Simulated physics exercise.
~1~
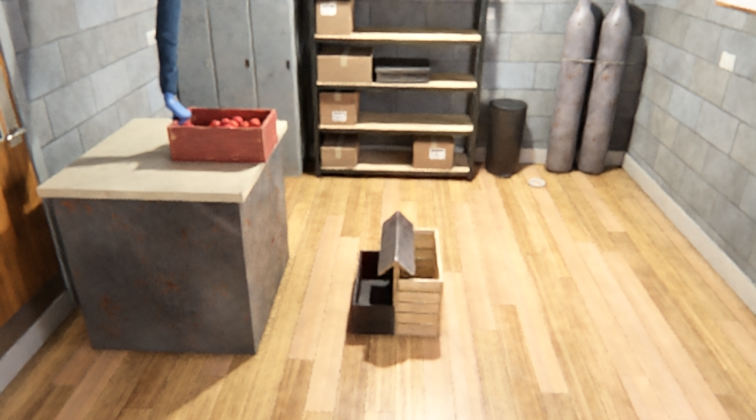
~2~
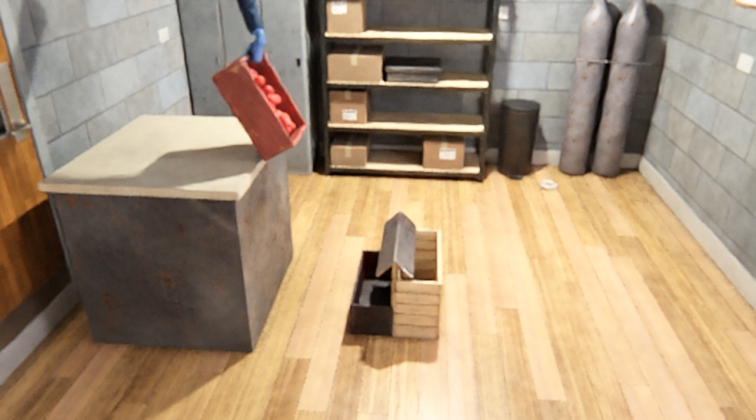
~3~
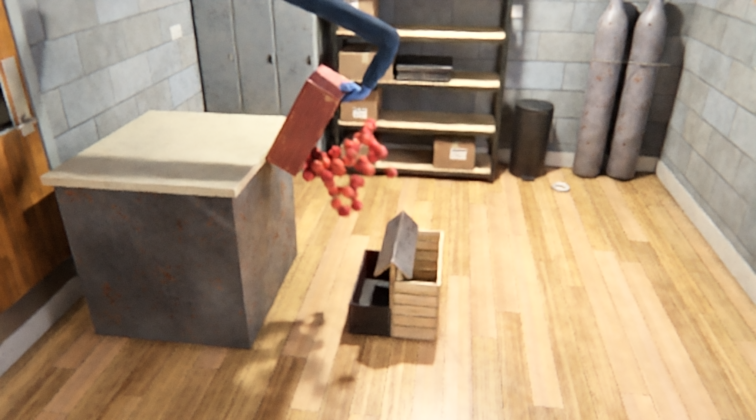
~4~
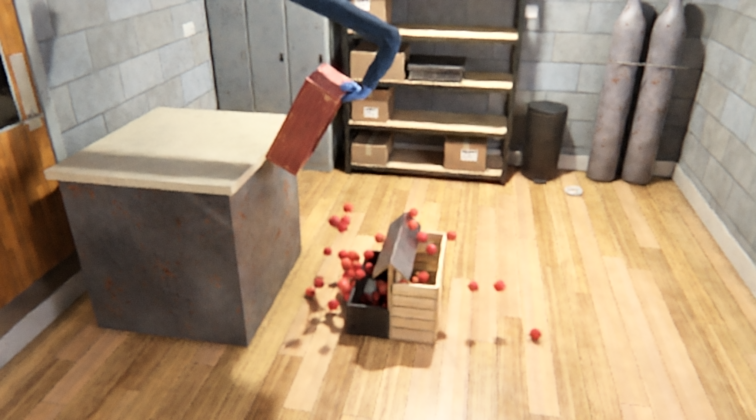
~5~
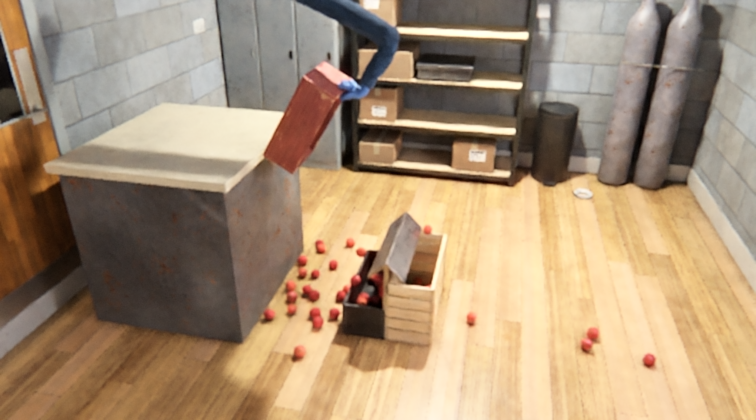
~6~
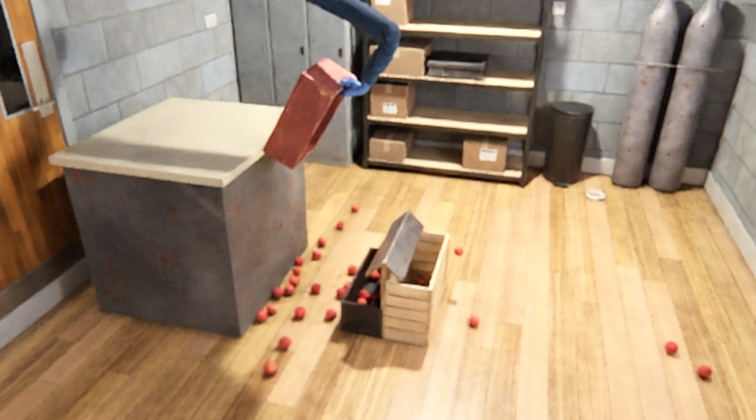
A blue arm lifted a red crate of tomatoes off a bench and tipped it over, spilling them onto a roof-shaped splitter above black and wooden totes, where some dropped in while many scattered across the floor, mostly between bench and black tote.
